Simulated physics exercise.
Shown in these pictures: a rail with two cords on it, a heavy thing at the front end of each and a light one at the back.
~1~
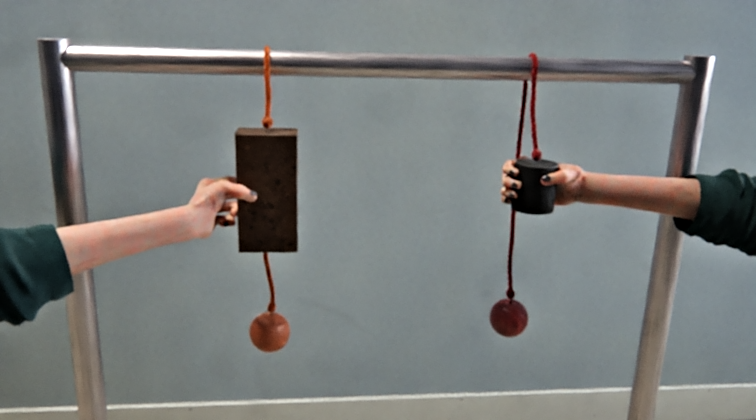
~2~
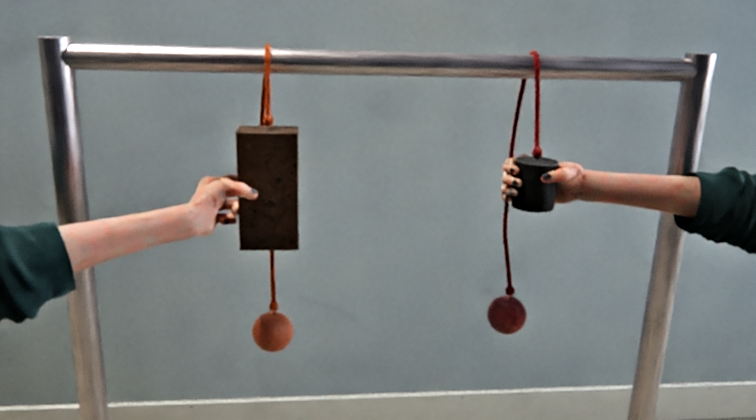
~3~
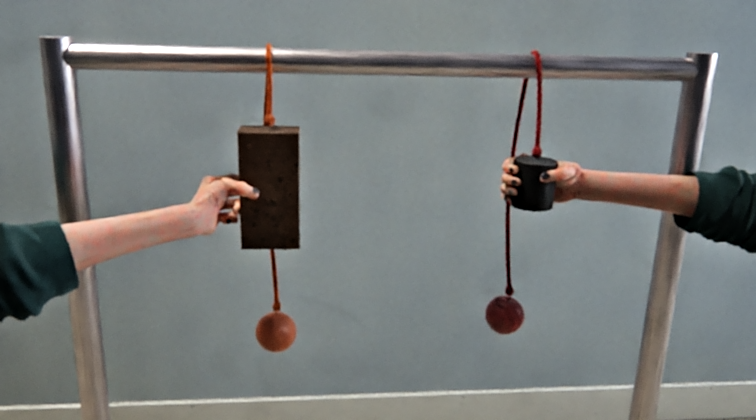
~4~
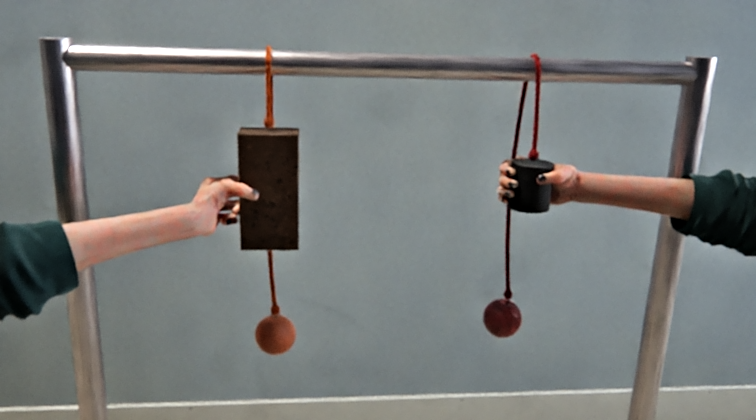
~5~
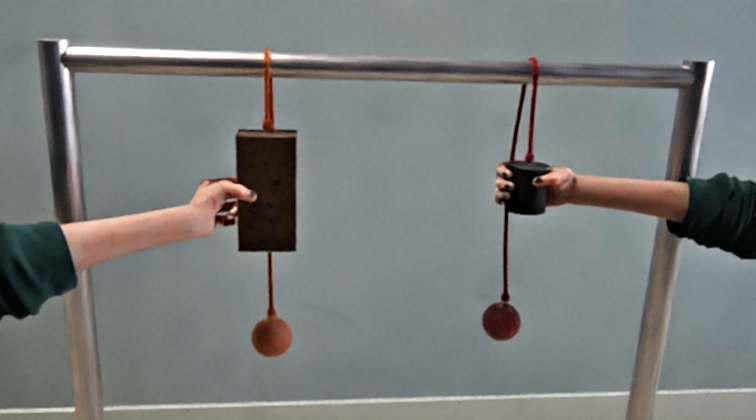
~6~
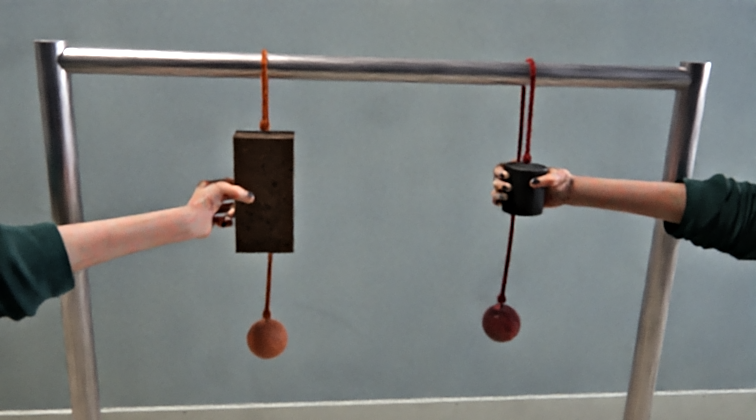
Two hands hold a dark block and a black cylinder as hanging round objects sway slightly.
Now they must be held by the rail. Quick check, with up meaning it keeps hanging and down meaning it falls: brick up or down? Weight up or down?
Brick: Down; weight: Down.
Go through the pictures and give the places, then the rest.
The first picture shows brick (268, 190); weight (534, 186); left orange (270, 332); right apple (509, 318).
The second picture shows brick (269, 188); weight (535, 184).
The third picture shows brick (270, 188); weight (534, 183).
The fourth picture shows brick (270, 189); weight (531, 185).
The fifth picture shows brick (268, 191); weight (527, 188).
The sixth picture shows brick (265, 192); weight (524, 189); left cord only laid over the rail; right cord only laid over the rail.
Then, 0.56 s after the last picture, brick on the floor; weight on the floor.
At rest, brick on the floor; weight on the floor. The brick drops and the weight pulls its rope through.
